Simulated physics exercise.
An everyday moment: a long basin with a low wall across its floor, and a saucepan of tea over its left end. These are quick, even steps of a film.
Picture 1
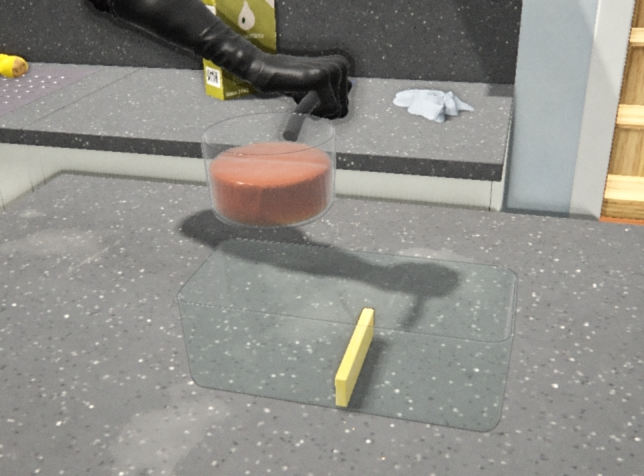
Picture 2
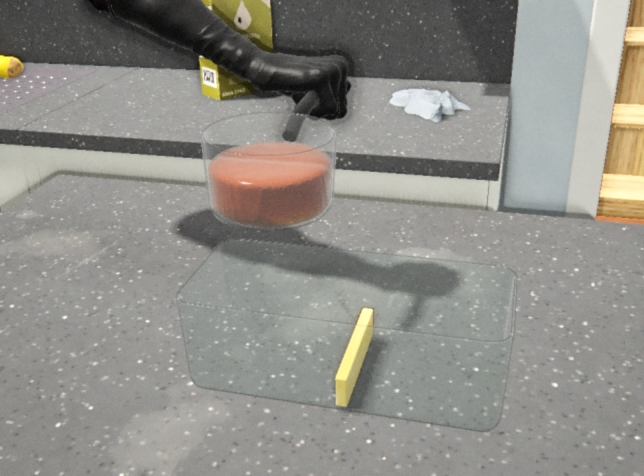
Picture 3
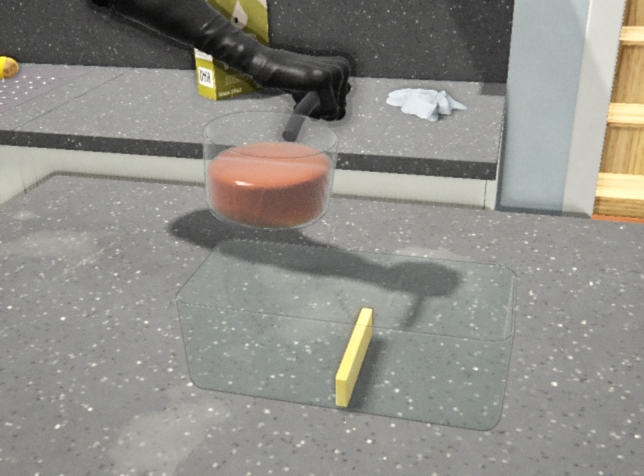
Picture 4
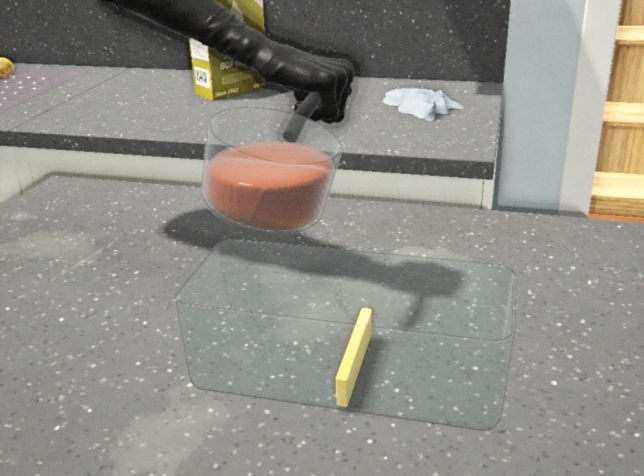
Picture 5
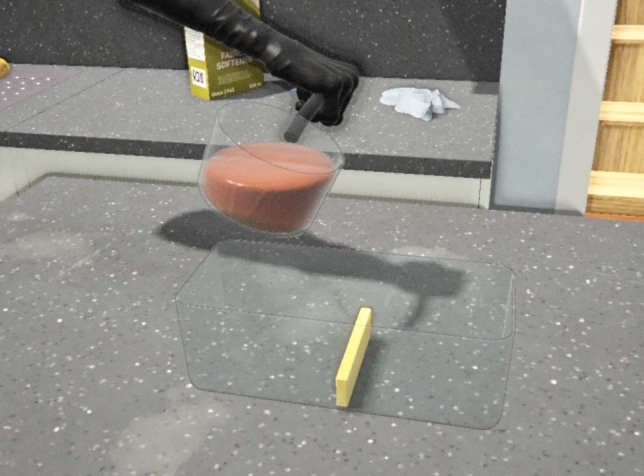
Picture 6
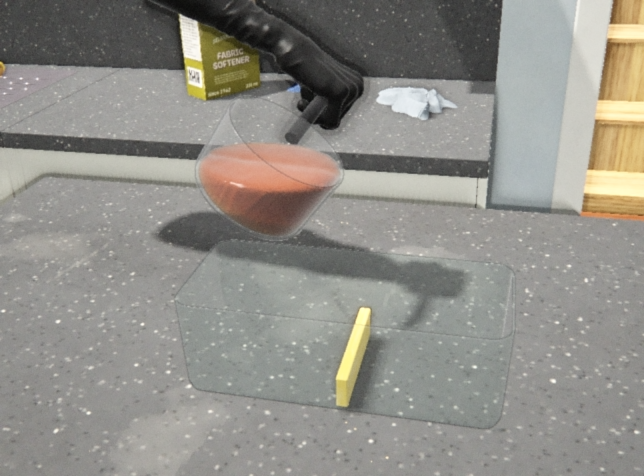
A black-gloved hand held a clear saucepan of reddish-brown tea above the left part of a long glass basin with a low yellow wall, then steadily tilted it to the right.
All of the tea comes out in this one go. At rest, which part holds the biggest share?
Most lies in the right-hand part.
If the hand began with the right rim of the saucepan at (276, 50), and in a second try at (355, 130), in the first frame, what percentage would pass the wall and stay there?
The first gives 40 %, the second 90 %.
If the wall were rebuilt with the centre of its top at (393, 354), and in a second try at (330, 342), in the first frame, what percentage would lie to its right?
Near 30 % and 90 %.
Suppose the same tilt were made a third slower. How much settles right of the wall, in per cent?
Roughly 80 in a hundred.
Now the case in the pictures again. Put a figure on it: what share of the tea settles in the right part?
Close to 70 per cent.
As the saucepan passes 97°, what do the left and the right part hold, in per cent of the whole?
Some 0 per cent left and 30 right.
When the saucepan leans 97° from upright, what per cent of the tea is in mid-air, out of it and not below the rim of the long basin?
Near 35 %.
A moment on, the tilt is 97° and 33 per cent is still to pour, 0 is left of the wall and 32 right of it.
Next, the tilt is 115° and 4 per cent is still to pour, 21 is left of the wall and 68 right of it.
Then the tilt is 115° and 0 per cent is still to pour, 31 is left of the wall and 68 right of it.
Later the tilt is 115° and 0 per cent is still to pour, 30 is left of the wall and 68 right of it.
At rest 30 per cent lies left of the wall, 68 right of it and 1 outside.
